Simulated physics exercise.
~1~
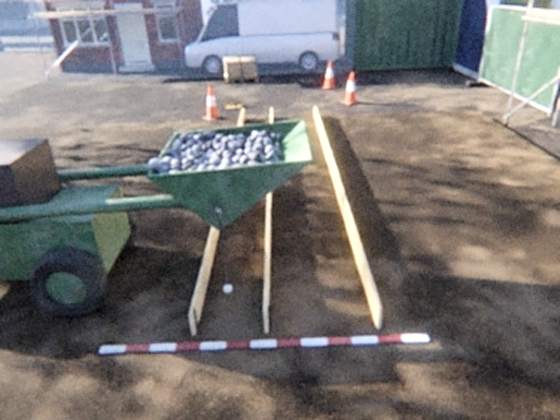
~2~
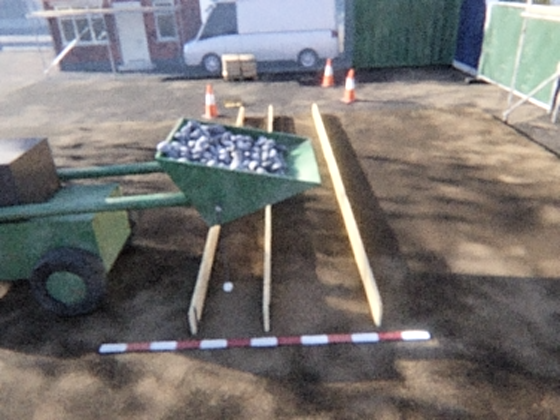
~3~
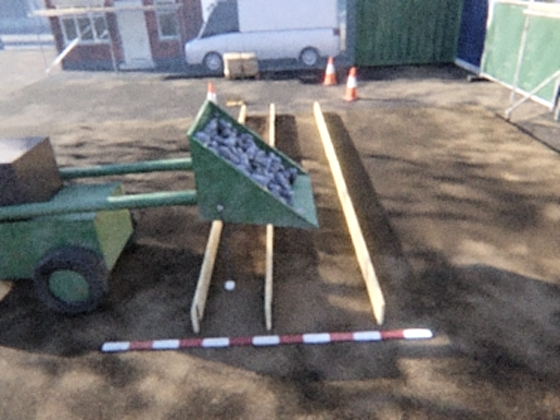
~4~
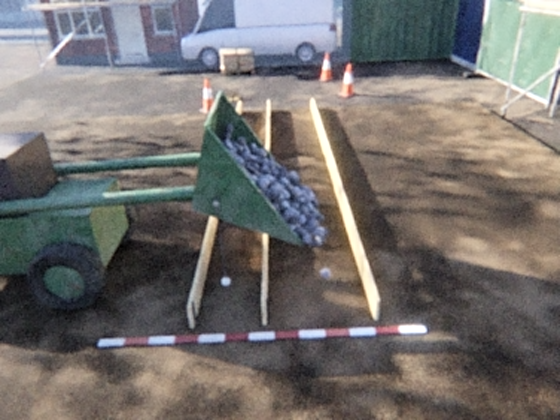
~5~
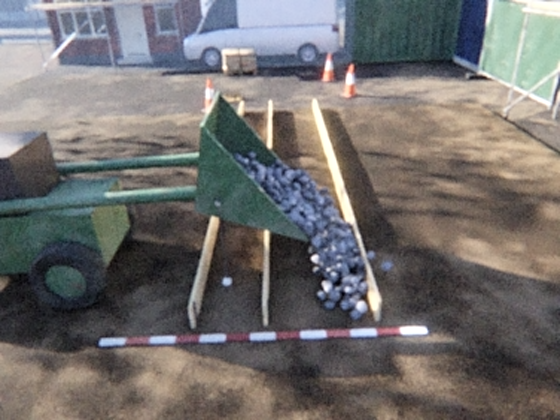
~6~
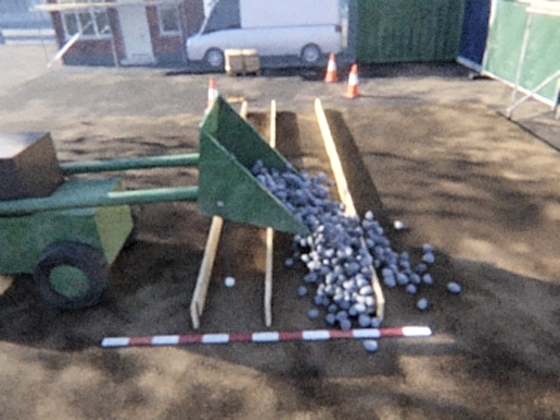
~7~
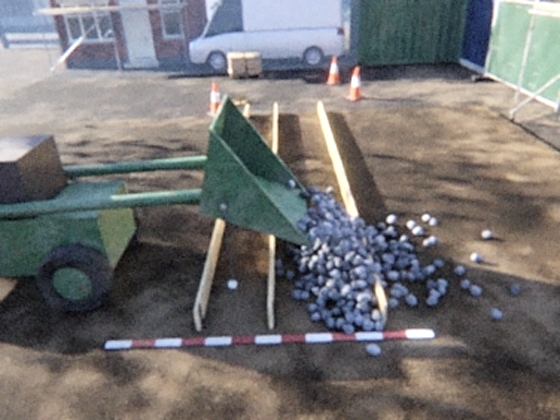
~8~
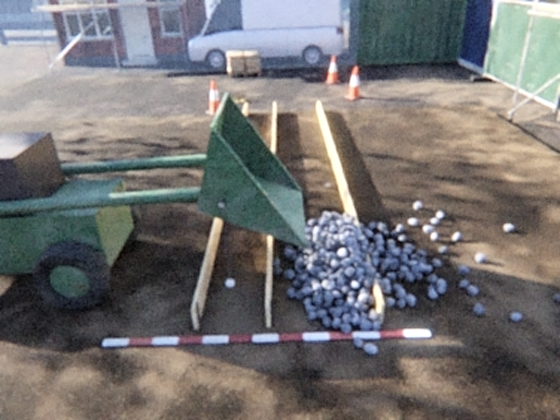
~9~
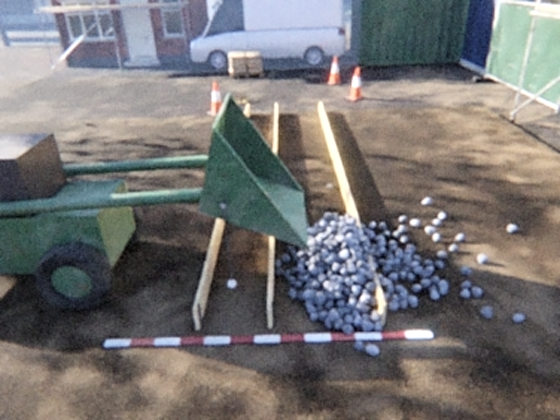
Green loader bucket tipping rounded grey stones rightward onto the ground, where they heap over a wooden plank and some scatter beyond.
